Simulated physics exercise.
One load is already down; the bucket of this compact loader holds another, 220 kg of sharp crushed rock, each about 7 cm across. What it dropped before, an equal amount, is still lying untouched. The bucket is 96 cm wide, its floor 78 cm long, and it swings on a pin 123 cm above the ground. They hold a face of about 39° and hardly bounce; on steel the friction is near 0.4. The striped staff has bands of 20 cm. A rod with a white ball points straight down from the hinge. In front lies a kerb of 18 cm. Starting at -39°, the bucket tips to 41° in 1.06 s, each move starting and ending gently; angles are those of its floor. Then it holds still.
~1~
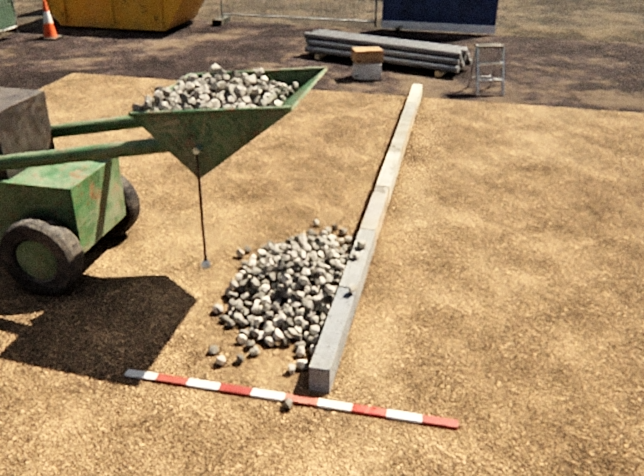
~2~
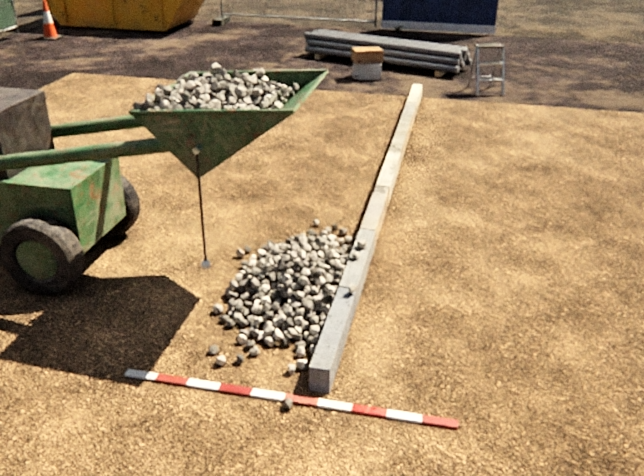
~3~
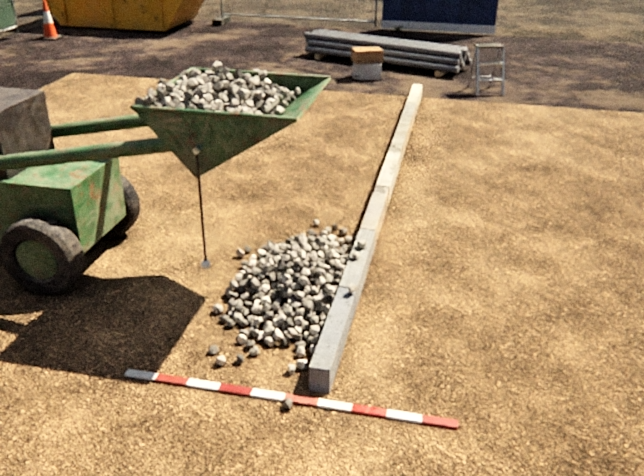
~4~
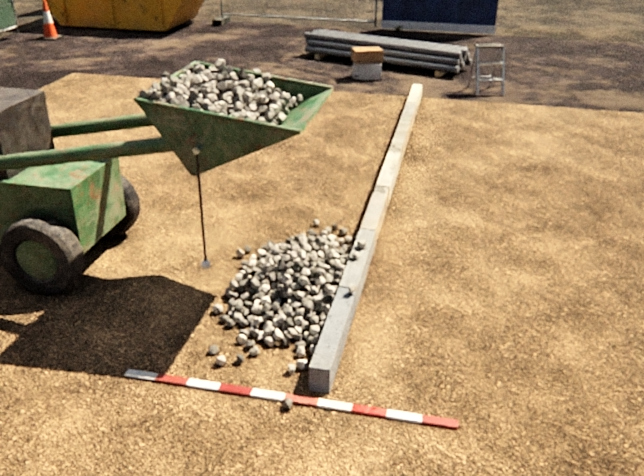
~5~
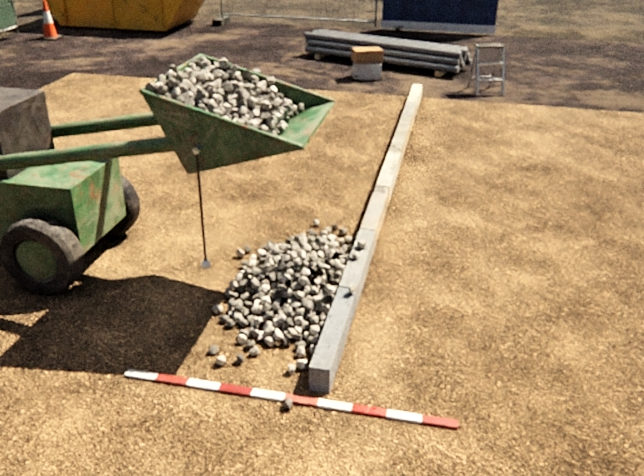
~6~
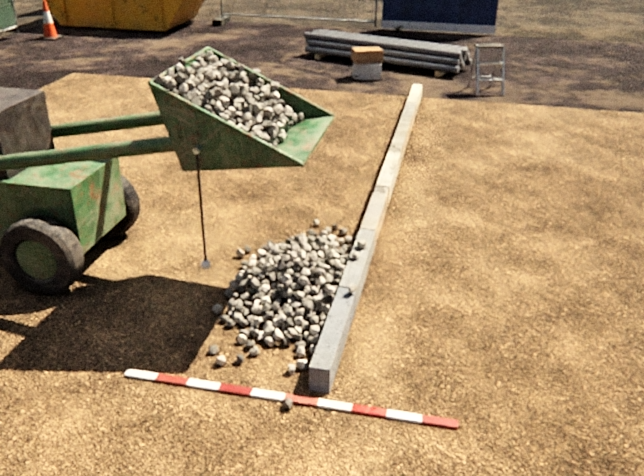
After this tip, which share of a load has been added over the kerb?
About 30 per cent.
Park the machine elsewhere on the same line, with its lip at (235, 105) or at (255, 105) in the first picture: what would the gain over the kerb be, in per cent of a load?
About 0 and 10 per cent.
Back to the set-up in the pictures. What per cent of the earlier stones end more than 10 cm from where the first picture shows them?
Roughly 0 per cent of them.
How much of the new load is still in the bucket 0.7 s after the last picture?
It holds some 65 per cent.
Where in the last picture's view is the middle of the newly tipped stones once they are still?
Around (336, 273).
Then, 0.4 s after the last picture the floor is at 29°; in per cent of one load, 100 in the bucket, 100 on this side of the kerb; the foremost stones are at (344, 279).
Then, 0.7 s after the last picture the floor is at 41°; in per cent of one load, 66 in the bucket, 134 on this side of the kerb; the foremost stones are at (342, 281).
Then, 1.1 s after the last picture the floor is at 41°; in per cent of one load, 12 in the bucket, 178 on this side of the kerb, 10 over the kerb; the foremost stones are at (413, 295).
Then, 3.5 s after the last picture the floor is at 41°; in per cent of one load, 0 in the bucket, 170 on this side of the kerb, 30 over the kerb; the foremost stones are at (504, 303). Net gain over the kerb, 30.
